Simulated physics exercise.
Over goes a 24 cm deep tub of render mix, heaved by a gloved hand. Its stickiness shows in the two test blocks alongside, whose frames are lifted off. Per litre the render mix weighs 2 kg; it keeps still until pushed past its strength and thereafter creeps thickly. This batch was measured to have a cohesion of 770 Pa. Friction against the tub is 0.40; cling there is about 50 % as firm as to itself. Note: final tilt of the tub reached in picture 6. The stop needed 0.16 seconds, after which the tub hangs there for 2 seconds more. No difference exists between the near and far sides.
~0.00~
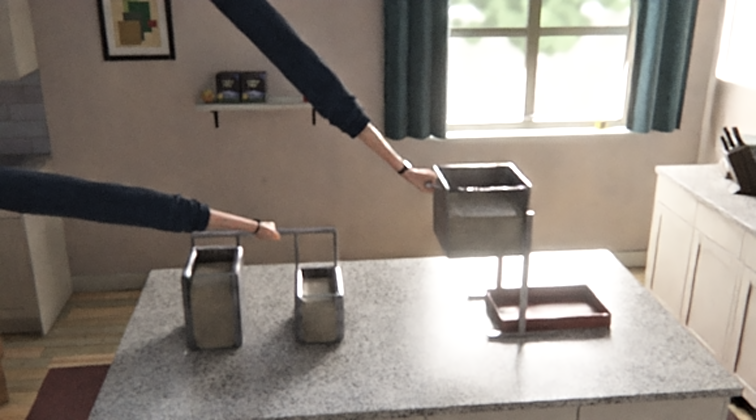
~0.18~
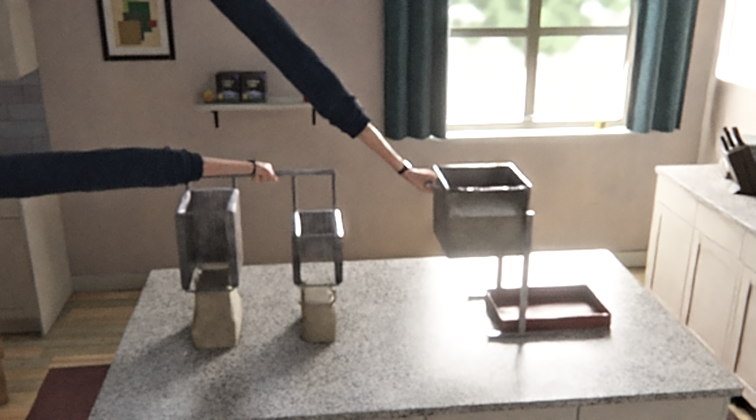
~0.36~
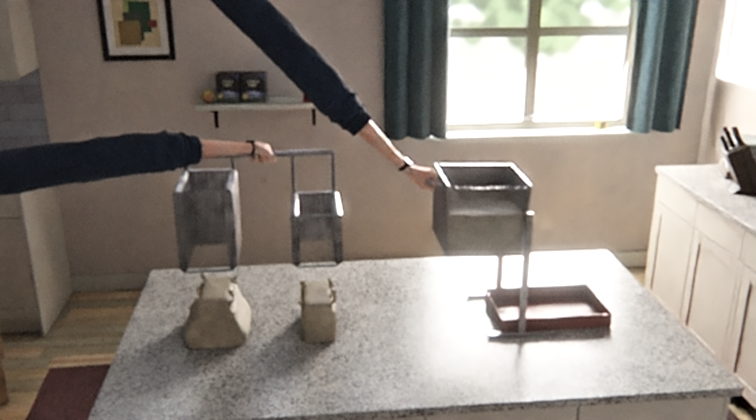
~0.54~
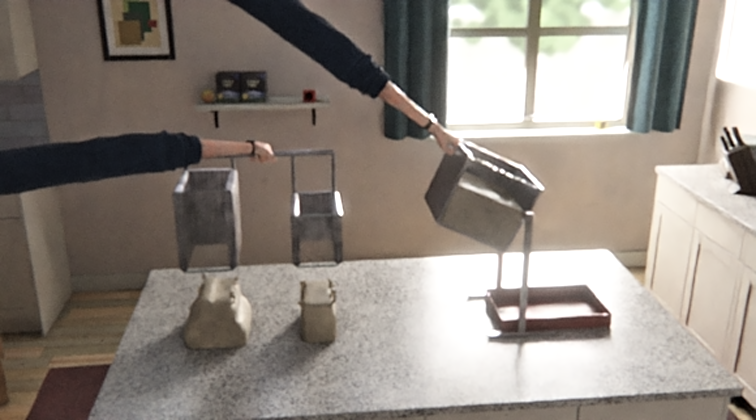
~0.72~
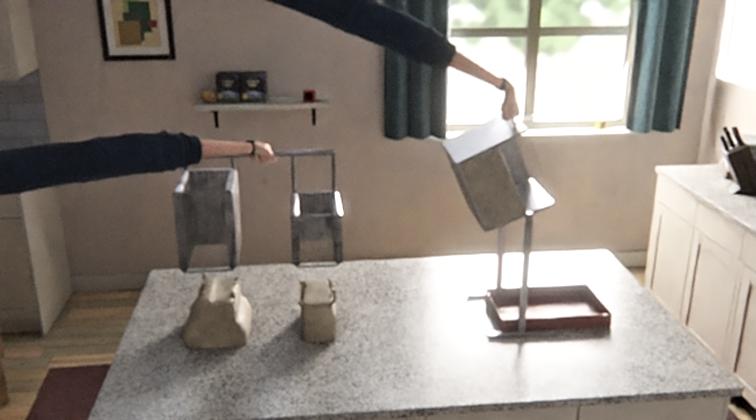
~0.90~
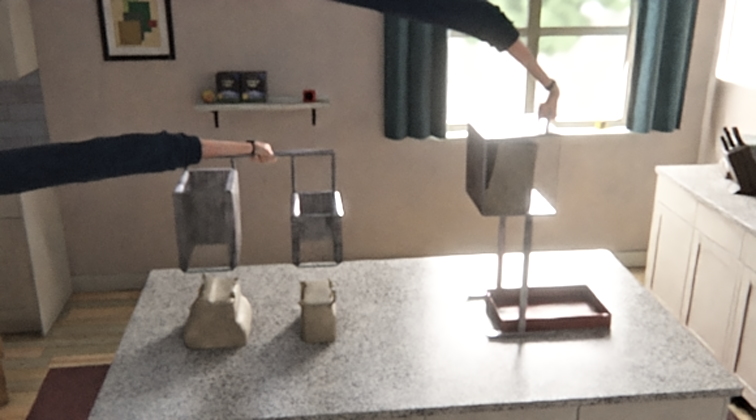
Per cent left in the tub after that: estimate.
Roughly 62 percent.
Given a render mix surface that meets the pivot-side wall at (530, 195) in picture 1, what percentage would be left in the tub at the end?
Then about 45 %.
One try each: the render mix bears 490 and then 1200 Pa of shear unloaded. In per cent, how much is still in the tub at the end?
About 55 % first, about 100 % second.
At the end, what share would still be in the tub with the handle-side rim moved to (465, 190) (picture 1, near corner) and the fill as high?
The tub would end up holding some 100 % of it.
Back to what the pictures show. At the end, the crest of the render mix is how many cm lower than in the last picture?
The top ends up some 13 cm below its level in the last picture.
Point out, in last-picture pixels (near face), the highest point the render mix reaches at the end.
The highest point is near (506, 180) in the last picture.
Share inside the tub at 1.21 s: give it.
Near 80 %.
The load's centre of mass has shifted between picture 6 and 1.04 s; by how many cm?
I'd estimate roughly 5 centimetres.
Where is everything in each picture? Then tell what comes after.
The first frame shows handle-side rim at (449, 190), tilt 0 degrees; highest point of the render mix at (517, 215); test blocks 23 cm, 15 cm high (left to right).
The second frame shows handle-side rim at (449, 190), tilt 0 degrees; highest point of the render mix at (517, 215); test blocks 21 cm, 15 cm high (left to right).
The third frame shows handle-side rim at (450, 187), tilt 2 degrees; highest point of the render mix at (454, 215); test blocks 18 cm, 15 cm high (left to right).
The fourth frame shows handle-side rim at (472, 157), tilt 26 degrees; highest point of the render mix at (458, 187); test blocks 17 cm, 15 cm high (left to right).
The fifth frame shows handle-side rim at (528, 132), tilt 67 degrees; highest point of the render mix at (496, 148); test blocks 17 cm, 15 cm high (left to right).
The sixth frame shows handle-side rim at (560, 135), tilt 89 degrees; highest point of the render mix at (501, 143); test blocks 17 cm, 15 cm high (left to right).
By 1.04 s, the tub is at 89 degrees and holds 100 %.
By 1.21 s, the tub is at 89 degrees and holds 79 %.
By 1.38 s, the tub is at 89 degrees and holds 63 %.
By 1.55 s, the tub is at 89 degrees and holds 62 %.
By 2.90 s, at the end, the tub is at 89 degrees and holds 62 %.
